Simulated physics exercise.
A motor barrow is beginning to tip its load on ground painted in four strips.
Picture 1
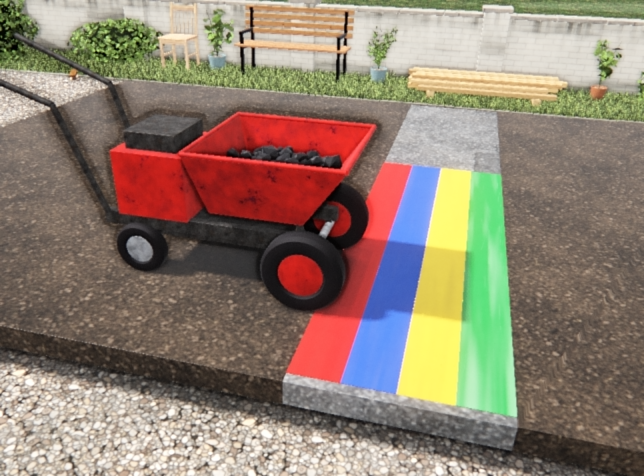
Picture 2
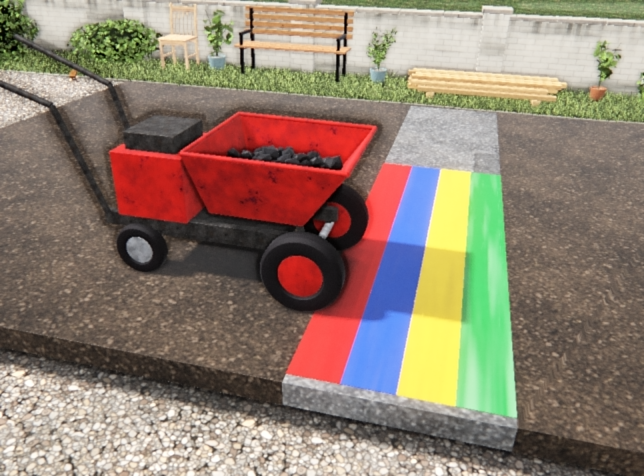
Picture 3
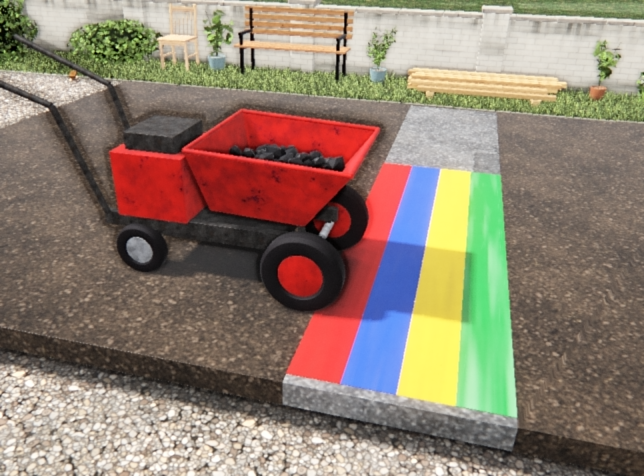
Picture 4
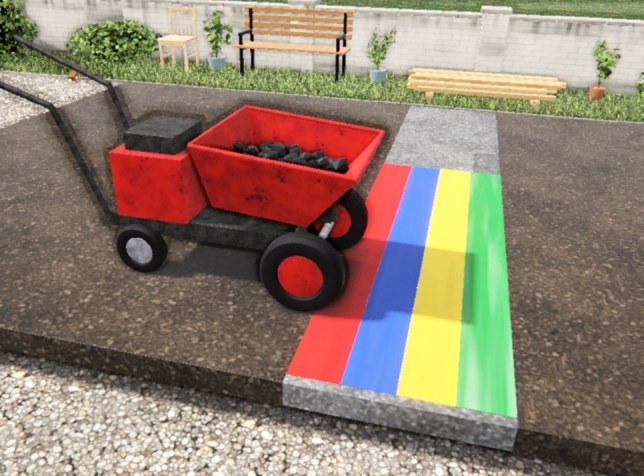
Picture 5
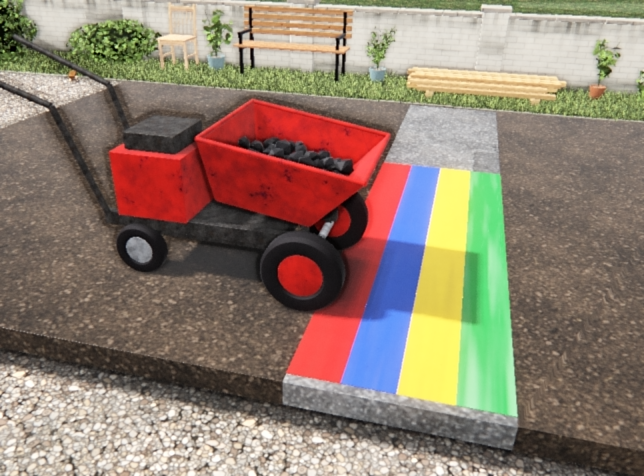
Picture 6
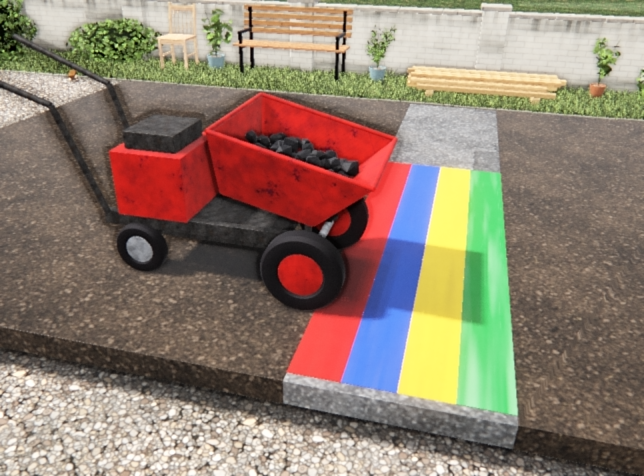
A red motor barrow loaded with black lumps of coal stood still beside red, blue, yellow and green painted strips, then its skip slowly tilted a little forward to the right, the coal still inside.
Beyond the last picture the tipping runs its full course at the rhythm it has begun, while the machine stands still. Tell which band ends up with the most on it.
The most ends up on yellow.
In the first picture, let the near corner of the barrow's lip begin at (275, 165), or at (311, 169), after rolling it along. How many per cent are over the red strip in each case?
That would be roughly 10 in a hundred and then roughly 0 in a hundred.
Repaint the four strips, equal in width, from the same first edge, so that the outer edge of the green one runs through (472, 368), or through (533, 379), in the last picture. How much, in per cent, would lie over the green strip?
Shares in order: Close to 40 %; close to 20 %.
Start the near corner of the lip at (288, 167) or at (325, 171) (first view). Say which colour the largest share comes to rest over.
Taking them in order, it would be the blue strip and then that yellow strip.
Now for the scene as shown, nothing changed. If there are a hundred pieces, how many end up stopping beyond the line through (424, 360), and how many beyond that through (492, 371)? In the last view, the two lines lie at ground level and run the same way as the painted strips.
Around 60 percent for the first and 10 percent for the second.
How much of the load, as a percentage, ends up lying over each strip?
Red strip 0 %, blue strip 0 %, yellow strip 40 %, green strip 25 %.
Soon, skip tipped steeply; all in the skip.
A while on, skip tipped right over; nearly all in the skip; a small part over the yellow strip.
Towards the end, skip tipped right over; about a third in the skip; about a third over the yellow strip; about a quarter over the green strip; a small part off the paint.
Finally, skip tipped right over; about a third in the skip; none over the red strip; none over the blue strip; about a third over the yellow strip; about a quarter over the green strip; a small part off the paint.
